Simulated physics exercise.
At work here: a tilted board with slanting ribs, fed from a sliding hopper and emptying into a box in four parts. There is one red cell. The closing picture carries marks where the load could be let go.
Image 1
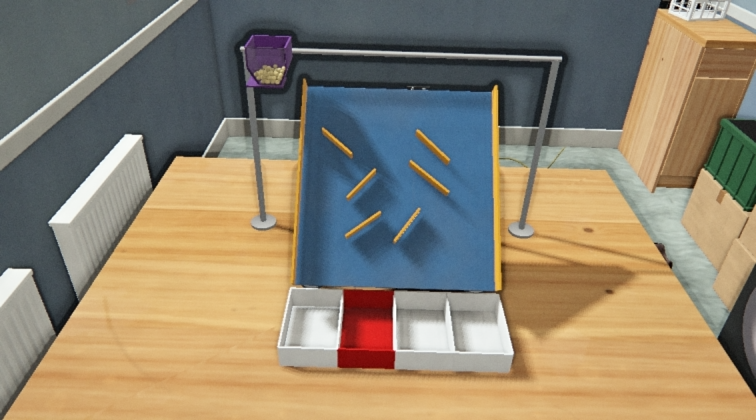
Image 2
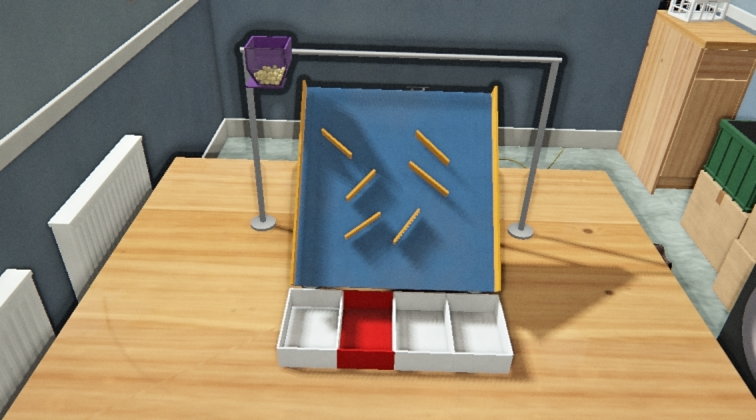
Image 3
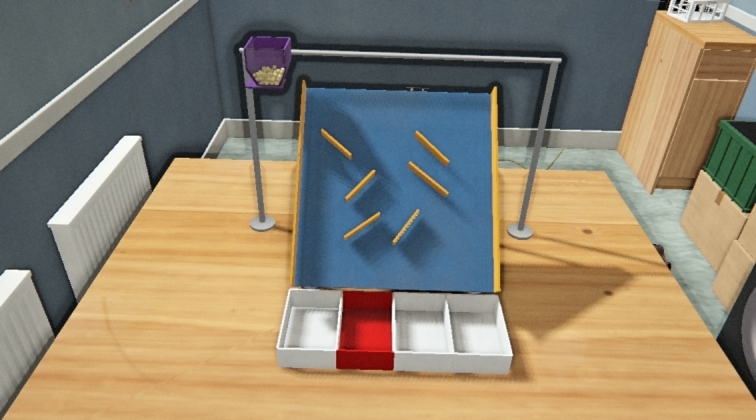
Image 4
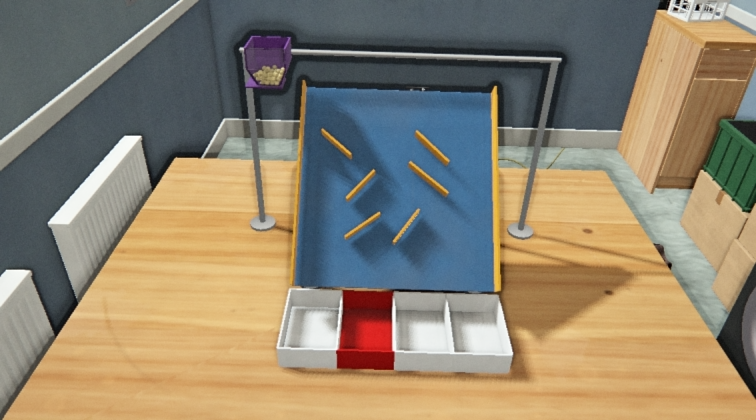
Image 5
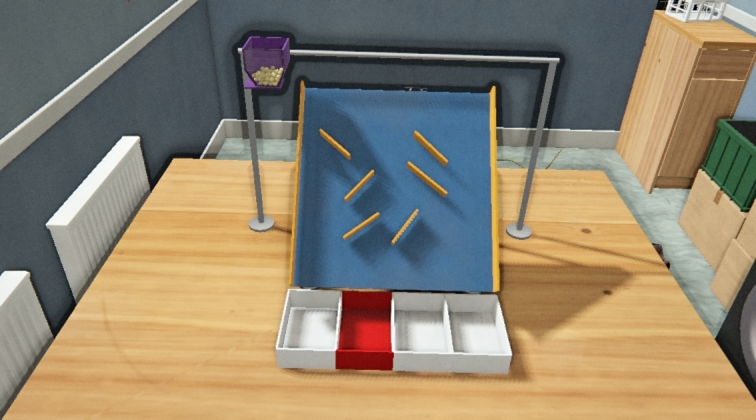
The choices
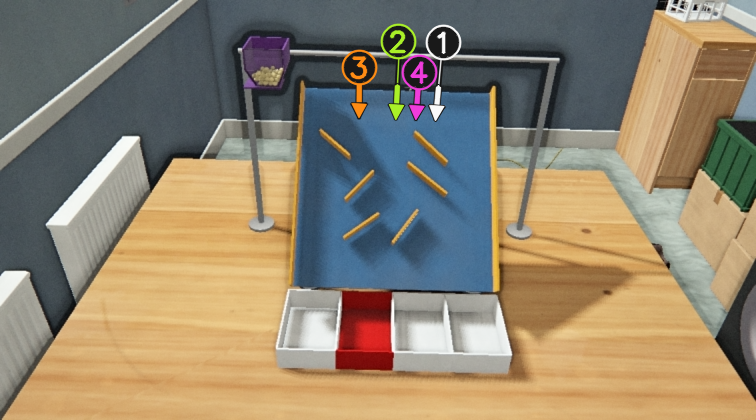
A purple hopper of pale beans stayed still at the left end of a rail, above a tilted blue board with slanting orange ribs and a four-part box with one red cell.
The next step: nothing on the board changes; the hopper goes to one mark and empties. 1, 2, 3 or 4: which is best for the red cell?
Mark 2.
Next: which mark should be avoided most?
It is 1.
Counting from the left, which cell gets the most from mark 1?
The fourth from the left.
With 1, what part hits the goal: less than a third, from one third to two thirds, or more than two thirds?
Mark 1 gives less than a third.
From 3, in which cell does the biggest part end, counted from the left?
It is the first one.
On the marked copy, mark 1 meets the board at (435, 115); mark 2 meets the board at (396, 114); mark 3 meets the board at (359, 112); mark 4 meets the board at (416, 114).
If 1 is chosen, none in the red cell, all in other cells.
If 2 is chosen, about half in the red cell, about half in other cells.
If 3 is chosen, about a quarter in the red cell, most in other cells.
If 4 is chosen, about a third in the red cell, about two thirds in other cells.
